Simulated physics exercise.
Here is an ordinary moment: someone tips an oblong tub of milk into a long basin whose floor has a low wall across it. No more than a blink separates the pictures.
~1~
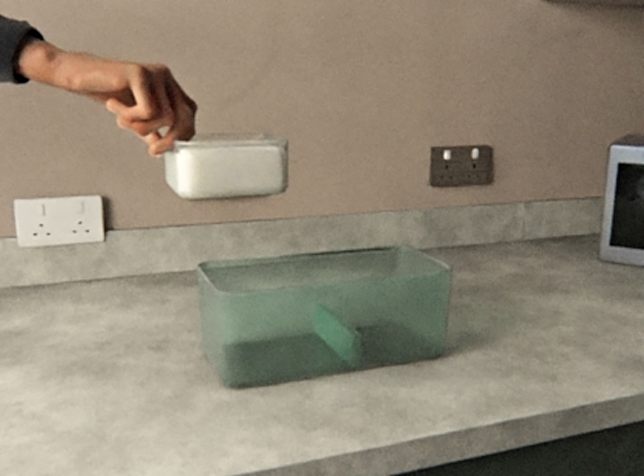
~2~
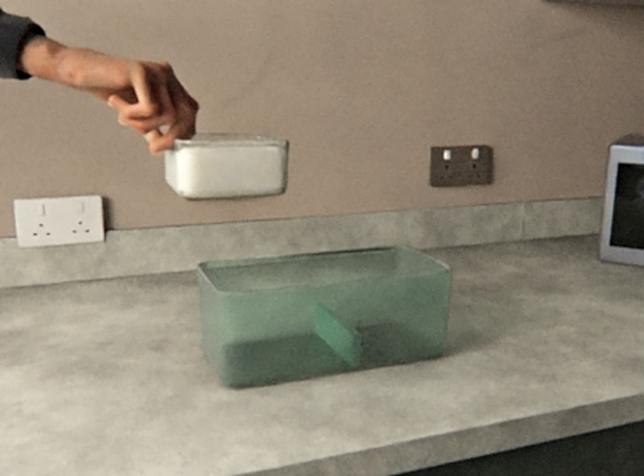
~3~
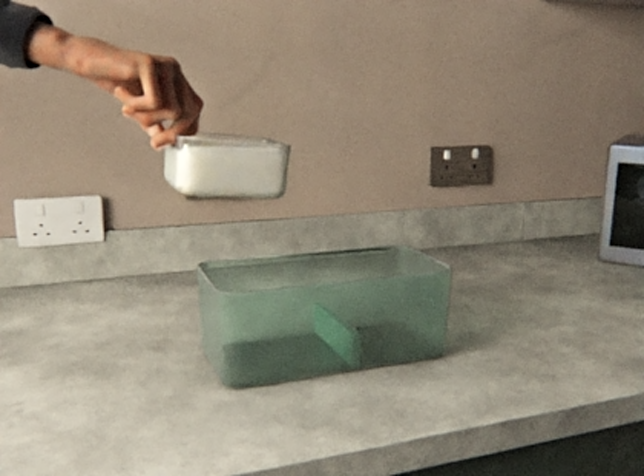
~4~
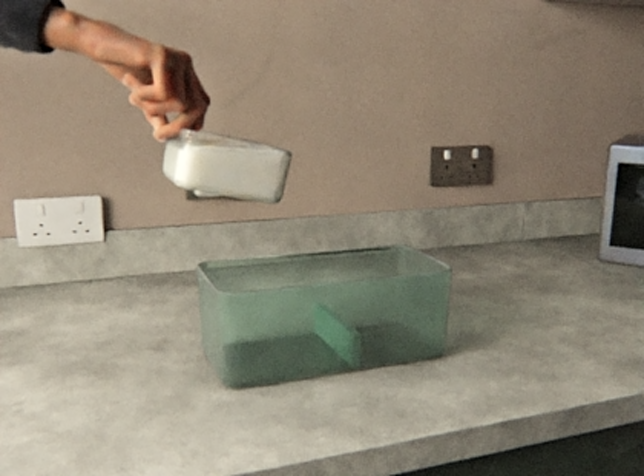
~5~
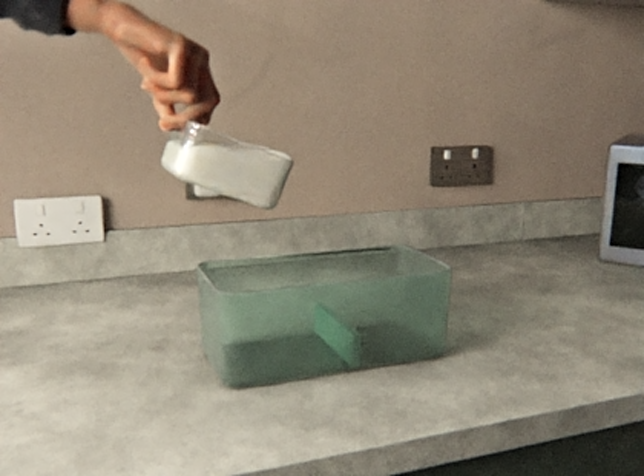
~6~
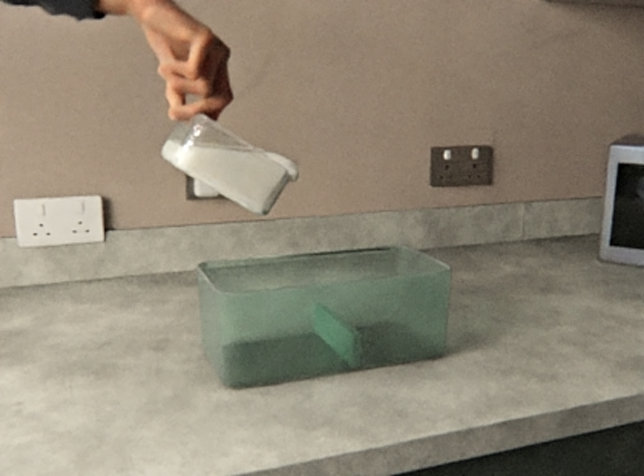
The footage shows a hand holding a clear oblong tub of milk above a greenish long basin with a low wall inside, on a grey worktop; the tub starts level, then tilts progressively down to the right.
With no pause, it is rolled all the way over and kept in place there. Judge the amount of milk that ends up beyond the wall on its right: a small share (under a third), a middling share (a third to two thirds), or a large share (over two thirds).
A small share.
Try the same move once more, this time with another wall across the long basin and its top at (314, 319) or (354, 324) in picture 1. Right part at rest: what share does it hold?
My guess is some 65 percent the first time and some 15 percent the second.
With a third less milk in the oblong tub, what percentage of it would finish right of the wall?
The share comes to some 5 parts in a hundred.
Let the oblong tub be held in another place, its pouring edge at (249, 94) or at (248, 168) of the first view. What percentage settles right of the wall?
Roughly 10 per cent, then roughly 5 per cent.
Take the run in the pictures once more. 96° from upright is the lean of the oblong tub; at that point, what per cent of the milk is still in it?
Remaining fraction: Approx. 15 %.
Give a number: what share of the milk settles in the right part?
That is roughly 25 percent of it.
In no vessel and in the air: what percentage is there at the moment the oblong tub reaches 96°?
Airborne fraction: Approx. 45 %.
A moment on, the oblong tub is tipped on its side and 15 per cent is still to pour, 26 is left of the wall and 16 right of it.
Next, the oblong tub is tipped right over and 3 per cent is still to pour, 65 is left of the wall and 24 right of it.
Then the oblong tub is tipped right over and 0 per cent is still to pour, 69 is left of the wall and 24 right of it.
Later the oblong tub is tipped right over and 0 per cent is still to pour, 69 is left of the wall and 25 right of it.
Finally, 69 per cent lies left of the wall, 25 right of it and 6 outside.
